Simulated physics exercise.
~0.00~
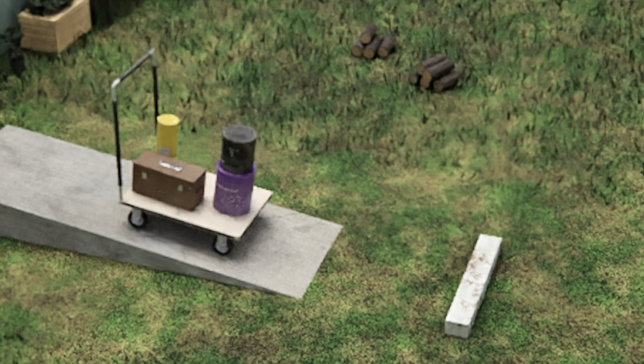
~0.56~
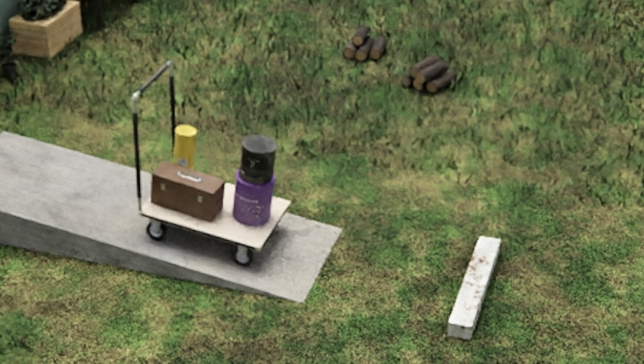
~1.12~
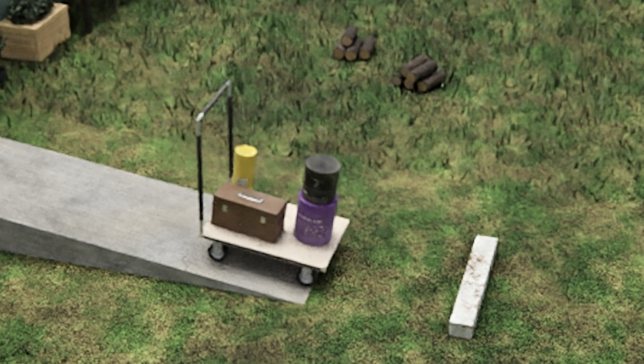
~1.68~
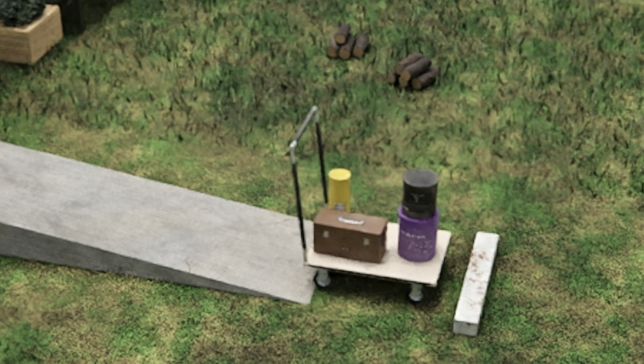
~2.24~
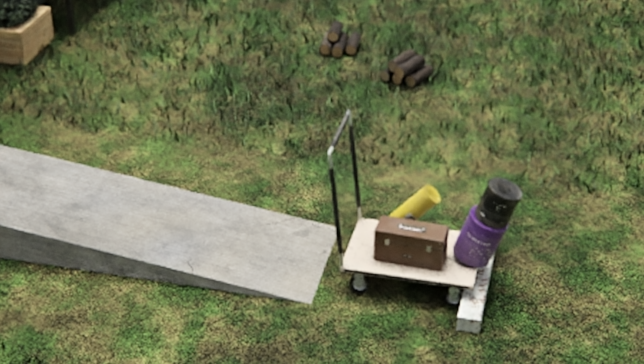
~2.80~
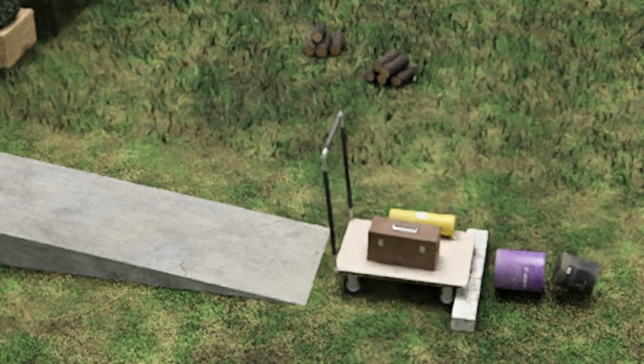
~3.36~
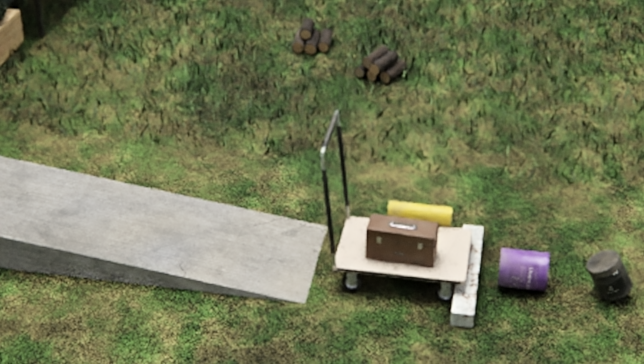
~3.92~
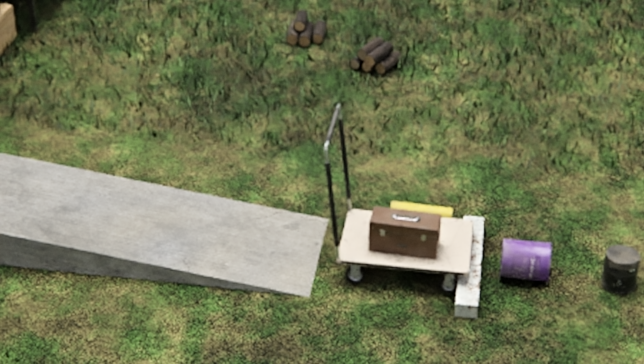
A trolley rolls down a ramp into a kerb, spilling everything except the brown toolbox.
